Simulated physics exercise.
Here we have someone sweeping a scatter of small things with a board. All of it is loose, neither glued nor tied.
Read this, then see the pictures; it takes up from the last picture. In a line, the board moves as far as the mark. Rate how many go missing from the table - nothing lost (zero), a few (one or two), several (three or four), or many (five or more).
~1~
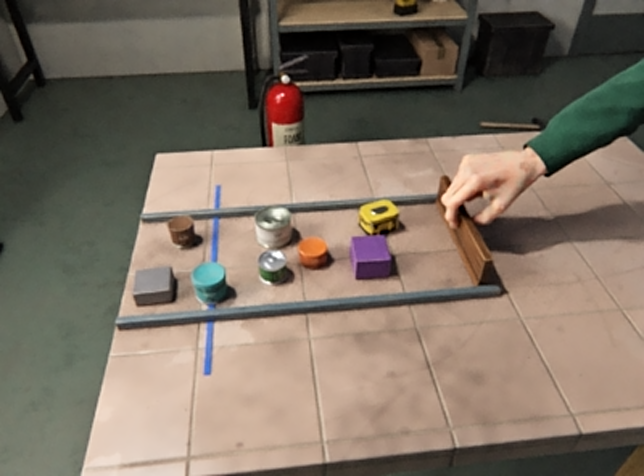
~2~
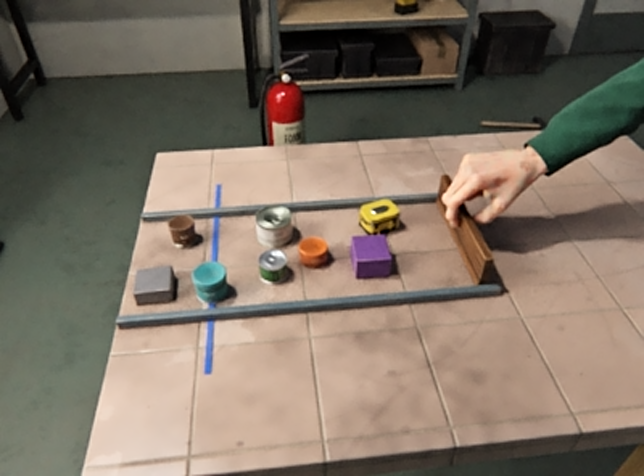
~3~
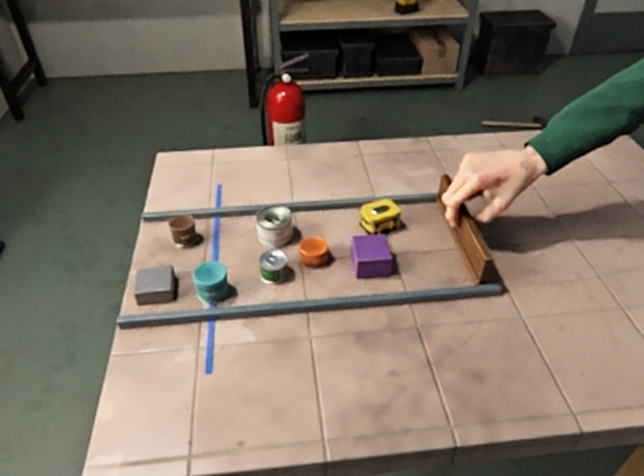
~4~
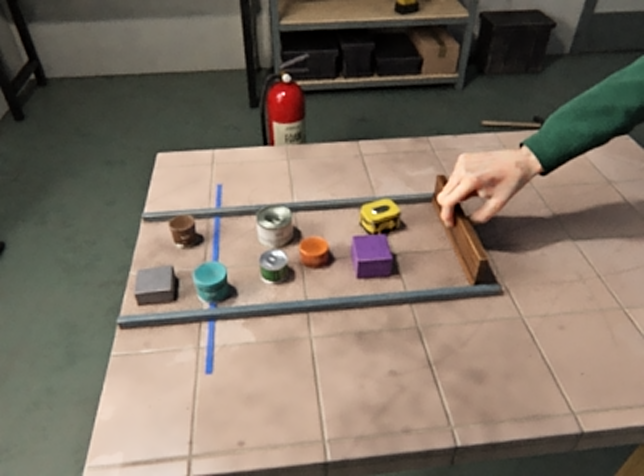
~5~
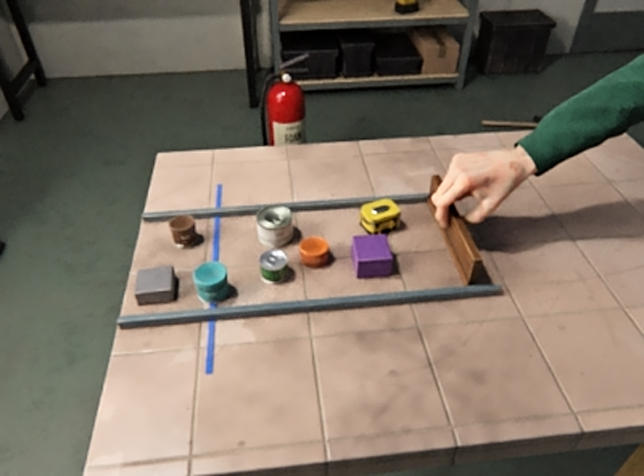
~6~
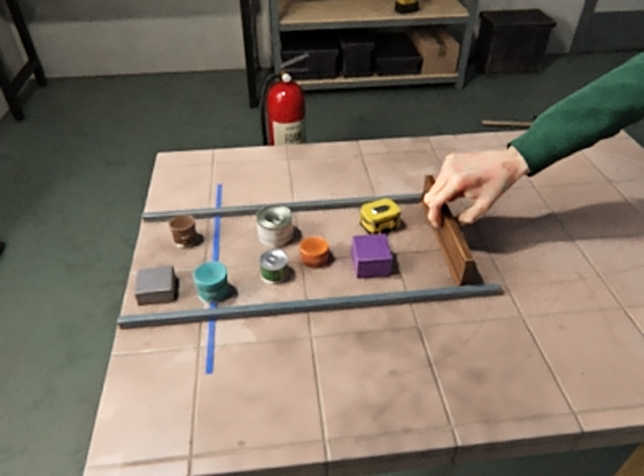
A few, one or two.
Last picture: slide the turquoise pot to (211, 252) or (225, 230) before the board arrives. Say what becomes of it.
First place, it is safe; second place, it is gone.
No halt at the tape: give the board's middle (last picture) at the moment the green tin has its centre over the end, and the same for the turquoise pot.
The middle is at (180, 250) when it's the green tin, and at (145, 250) when it's the turquoise pot.
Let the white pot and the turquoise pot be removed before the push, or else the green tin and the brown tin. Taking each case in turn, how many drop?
The number fallen is 0, and in the other try 0.
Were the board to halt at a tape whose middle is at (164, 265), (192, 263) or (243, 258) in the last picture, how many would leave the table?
Per try in turn: 4, 2, 0.
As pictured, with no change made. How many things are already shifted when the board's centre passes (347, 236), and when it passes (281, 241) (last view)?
First 3, after that 6.
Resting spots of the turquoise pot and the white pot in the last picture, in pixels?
You'll find the turquoise pot at roughly (180, 295) and the white pot at roughly (162, 230).
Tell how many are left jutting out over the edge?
The tally is 1.
Soon after, none off yet; grey block at rest near (156, 285); brown tin at rest near (184, 231); turquoise pot at rest near (212, 283).
At rest, the number that fall off is one or two; fallen, brown tin.
